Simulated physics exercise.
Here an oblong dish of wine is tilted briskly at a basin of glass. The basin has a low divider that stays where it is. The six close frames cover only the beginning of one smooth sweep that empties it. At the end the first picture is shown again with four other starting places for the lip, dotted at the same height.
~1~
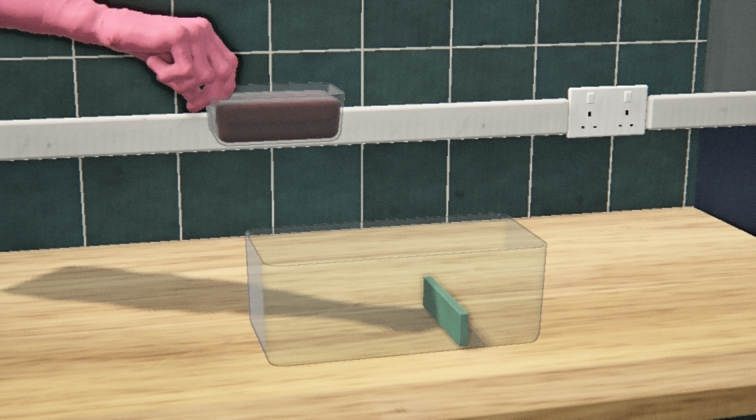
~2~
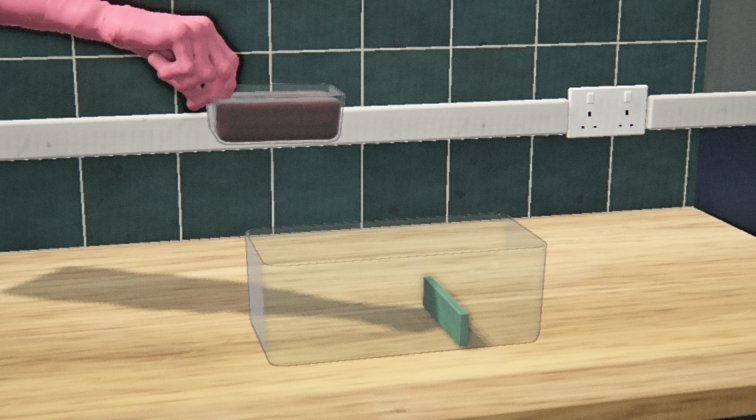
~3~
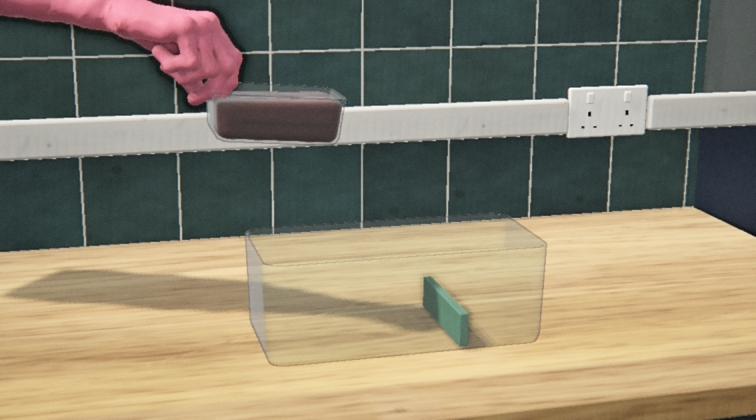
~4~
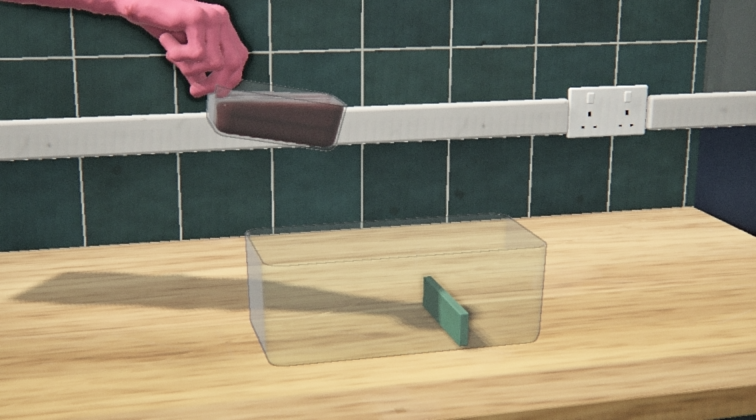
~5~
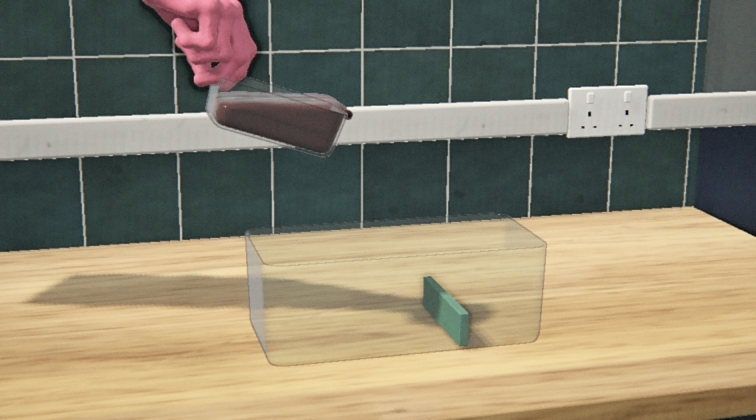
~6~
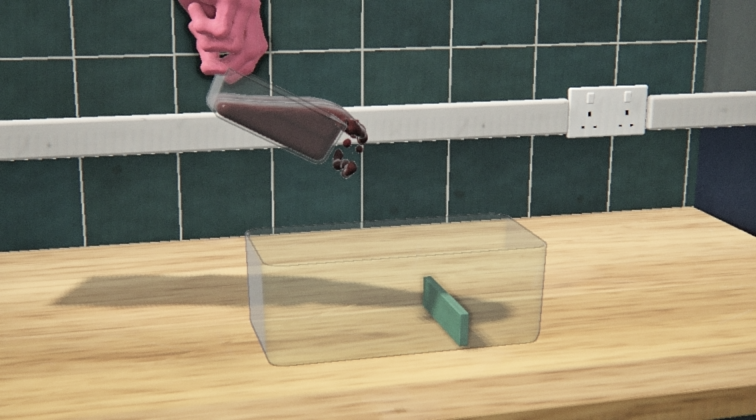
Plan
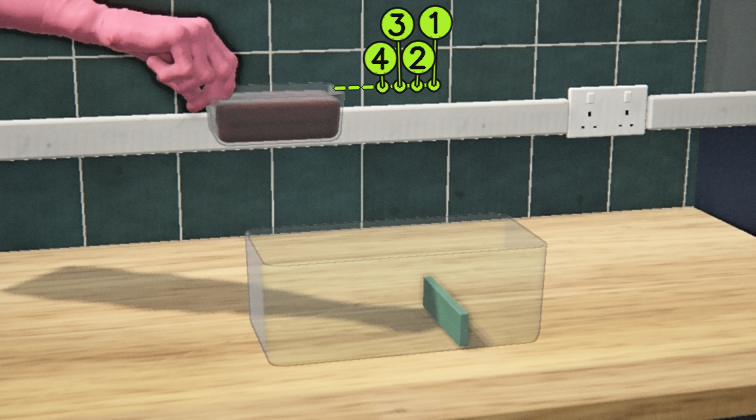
At the start, a pink hand holds a clear oblong dish of dark reddish-brown wine upright above a glass basin with a small green wall inside. The hand then tilts the dish down to the right, increasingly steeply, until wine slips over the lip and drops in dark blobs.
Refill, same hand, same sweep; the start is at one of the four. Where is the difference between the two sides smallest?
Spot 4.
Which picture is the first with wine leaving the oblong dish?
In picture 5.
On the marked copy, 1 at (433, 84); 2 at (416, 85); 3 at (399, 86); 4 at (382, 86).
Choosing 1, about 25 % ends left of the wall and 74 % right of it.
Choosing 2, about 25 % ends left of the wall and 75 % right of it.
Choosing 3, about 32 % ends left of the wall and 67 % right of it.
Choosing 4, about 50 % ends left of the wall and 49 % right of it.
